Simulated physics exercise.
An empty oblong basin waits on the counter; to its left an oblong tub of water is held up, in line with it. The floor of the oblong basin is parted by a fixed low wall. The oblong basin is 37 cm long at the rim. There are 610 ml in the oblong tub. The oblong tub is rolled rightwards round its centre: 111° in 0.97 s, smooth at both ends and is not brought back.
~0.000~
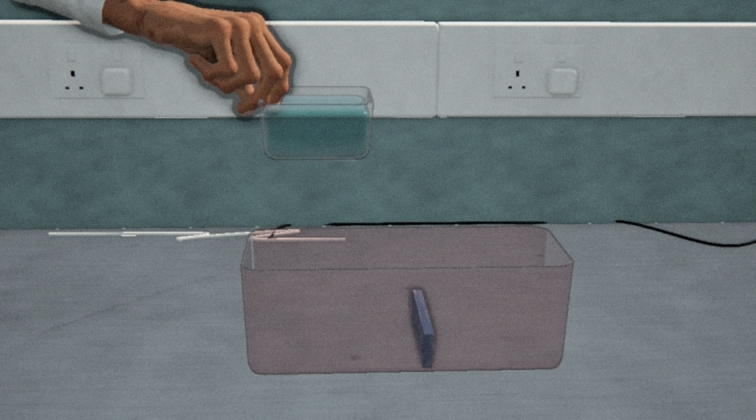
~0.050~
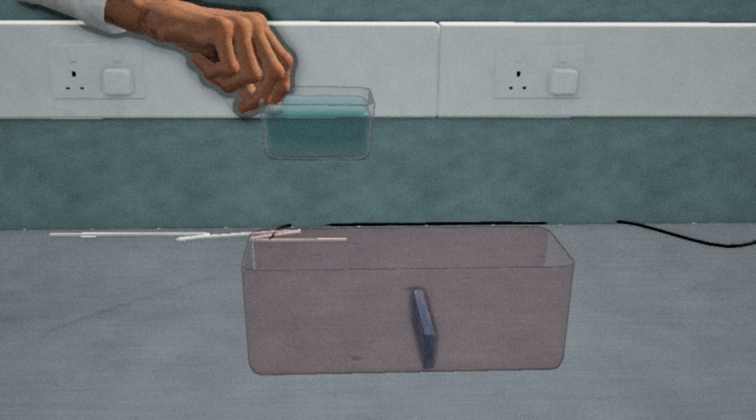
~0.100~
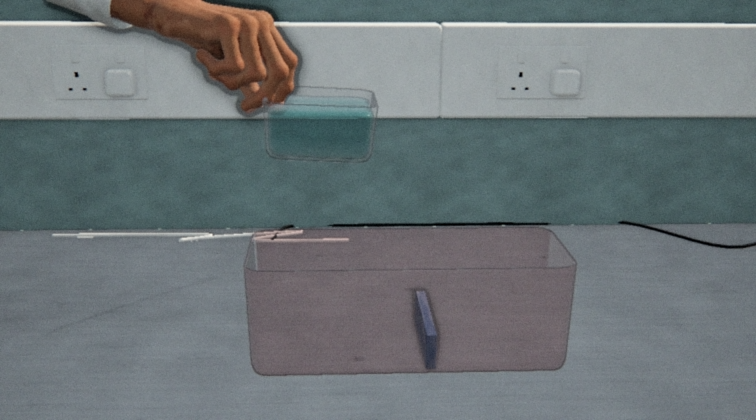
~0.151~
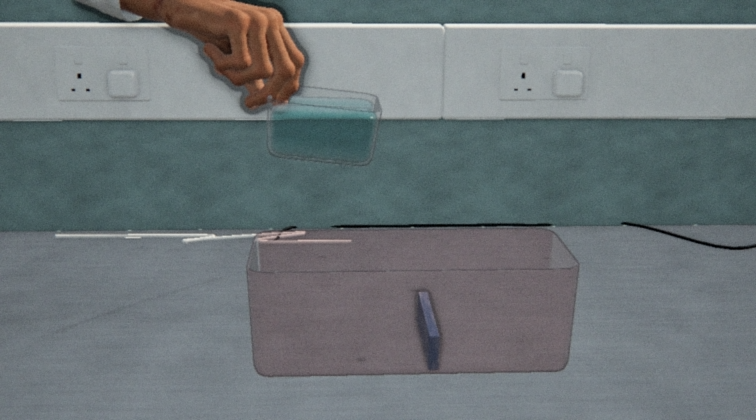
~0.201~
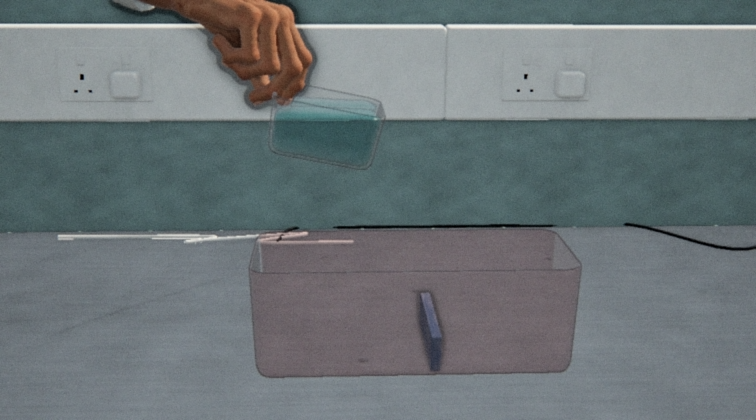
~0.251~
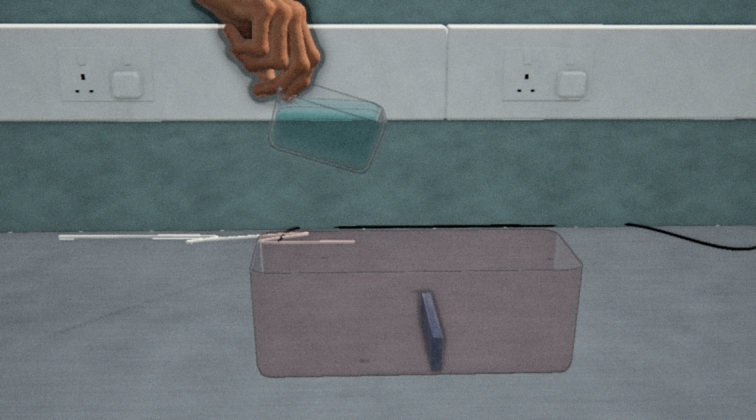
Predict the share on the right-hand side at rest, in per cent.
The far part has some 63 per cent.
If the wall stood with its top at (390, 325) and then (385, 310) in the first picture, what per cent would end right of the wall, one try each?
In turn about 70 and 80 per cent.
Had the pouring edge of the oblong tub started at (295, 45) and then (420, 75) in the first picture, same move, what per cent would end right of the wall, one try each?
In turn about 10 and 85 per cent.
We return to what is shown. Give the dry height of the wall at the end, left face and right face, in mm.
Left about 36 mm, right about 24 mm.
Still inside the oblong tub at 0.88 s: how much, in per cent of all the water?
Some 3 per cent.
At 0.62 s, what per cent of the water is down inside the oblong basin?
Some 26 per cent.
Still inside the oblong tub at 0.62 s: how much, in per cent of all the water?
Some 30 per cent.
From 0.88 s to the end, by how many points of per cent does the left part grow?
Some 9 per cent.
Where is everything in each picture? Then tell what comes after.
In the first frame, it leans 0°; its right rim is at (371, 97); the water meets the walls at (266, 103) and (368, 103); the oblong basin's rim runs from (246, 250) to (560, 247); the wall's top is at (422, 312).
In the second frame, it leans 1°; its right rim is at (372, 98); the water meets the walls at (266, 104) and (370, 104).
In the third frame, it leans 3°; its right rim is at (375, 101); the water meets the walls at (269, 103) and (372, 105).
In the fourth frame, it leans 7°; its right rim is at (379, 105); the water meets the walls at (273, 104) and (376, 107).
In the fifth frame, it leans 11°; its right rim is at (382, 111); the water meets the walls at (276, 106) and (380, 109).
In the sixth frame, it leans 17°; its right rim is at (384, 117); the water meets the walls at (278, 107) and (384, 111); 1 per cent is over the edge.
By 0.62 s the tilt is 79° and 30 per cent is still to pour, 3 is left of the wall and 23 right of it.
By 0.88 s the tilt is 109° and 3 per cent is still to pour, 26 is left of the wall and 63 right of it.
By 1.16 s the tilt is 111° and 0 per cent is still to pour, 34 is left of the wall and 63 right of it.
By 1.47 s the tilt is 111° and 0 per cent is still to pour, 34 is left of the wall and 63 right of it.
At rest 34 per cent lies left of the wall, 63 right of it and 3 outside.
